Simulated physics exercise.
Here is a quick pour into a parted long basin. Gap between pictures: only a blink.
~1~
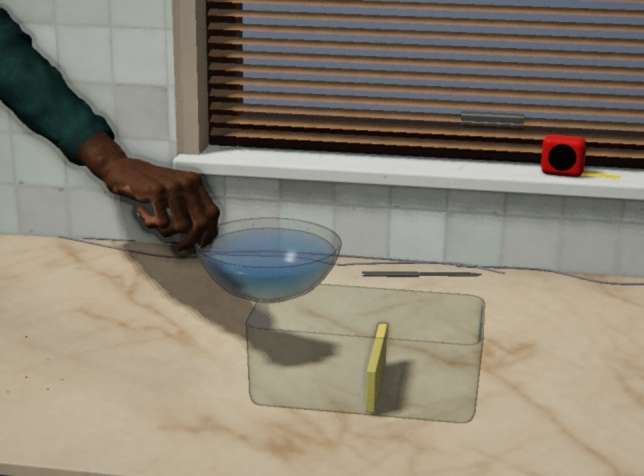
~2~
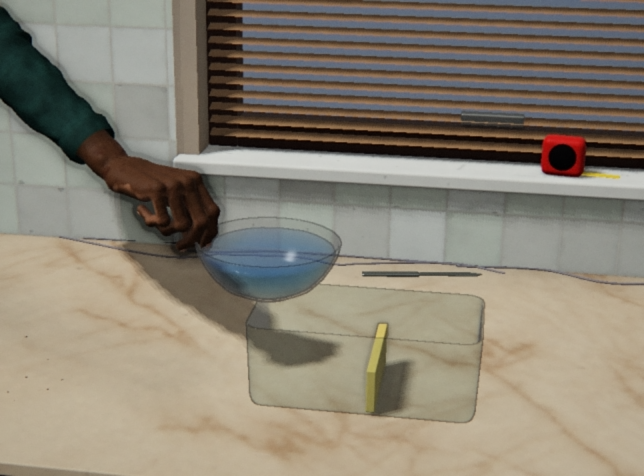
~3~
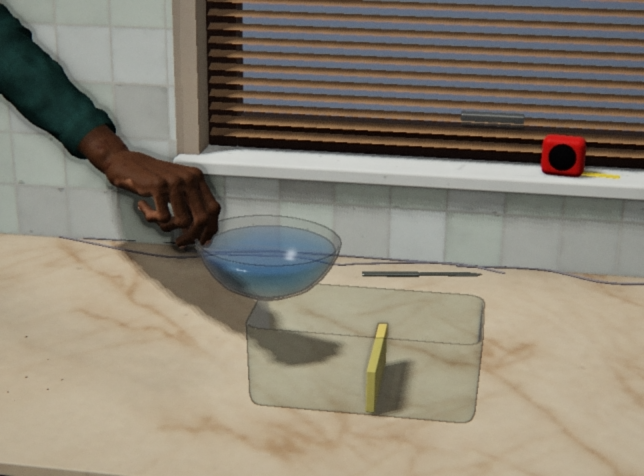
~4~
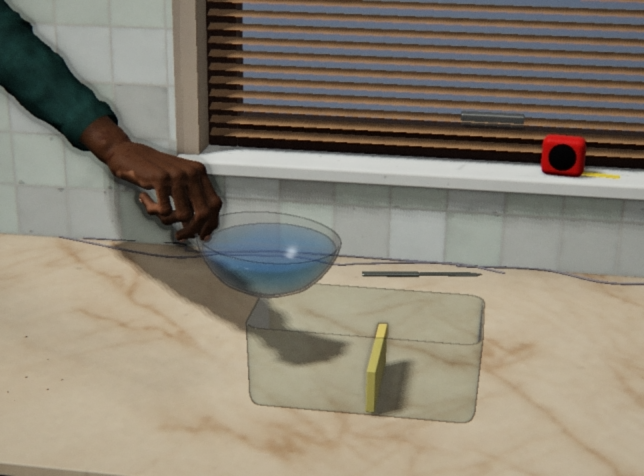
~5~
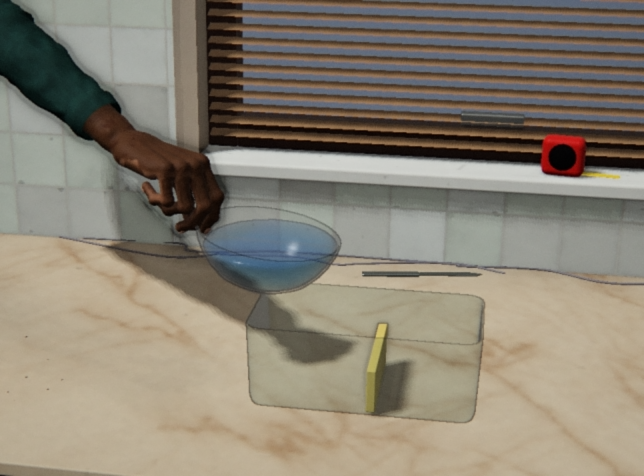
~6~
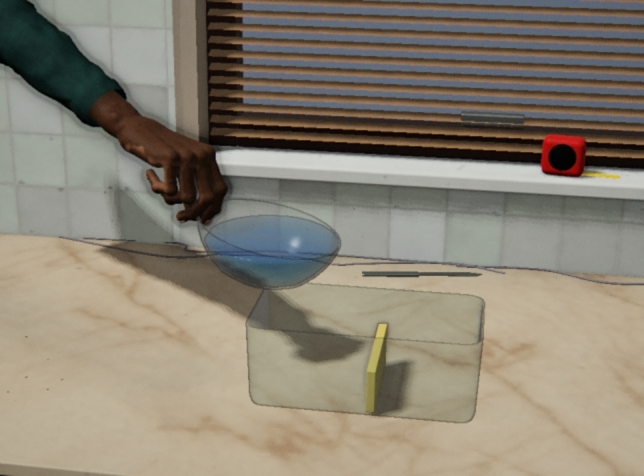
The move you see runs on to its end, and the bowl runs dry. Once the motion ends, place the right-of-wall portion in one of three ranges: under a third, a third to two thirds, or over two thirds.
It falls in the range over two thirds.
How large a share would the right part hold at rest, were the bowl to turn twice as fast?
It comes to about 75 per cent.
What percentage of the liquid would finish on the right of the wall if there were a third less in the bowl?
Estimated share: Close to 95 per cent.
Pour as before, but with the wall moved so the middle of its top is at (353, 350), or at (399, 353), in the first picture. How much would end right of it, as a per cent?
The first placement gives around 95 percent, the second 70 percent.
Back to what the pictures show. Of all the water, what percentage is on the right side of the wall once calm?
95 %.
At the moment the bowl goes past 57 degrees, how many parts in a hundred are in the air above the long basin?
Near 30 parts in a hundred.
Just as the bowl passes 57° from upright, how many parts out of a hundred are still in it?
Near 40 percent is still in there.
A moment on, the tilt is 57° and 39 per cent is still to pour, 5 is left of the wall and 24 right of it.
Next, the tilt is 86° and 1 per cent is still to pour, 6 is left of the wall and 87 right of it.
Then the tilt is 95° and 0 per cent is still to pour, 7 is left of the wall and 93 right of it.
Later the tilt is 95° and 0 per cent is still to pour, 7 is left of the wall and 93 right of it.
At rest 7 per cent lies left of the wall, 93 right of it and 0 outside.
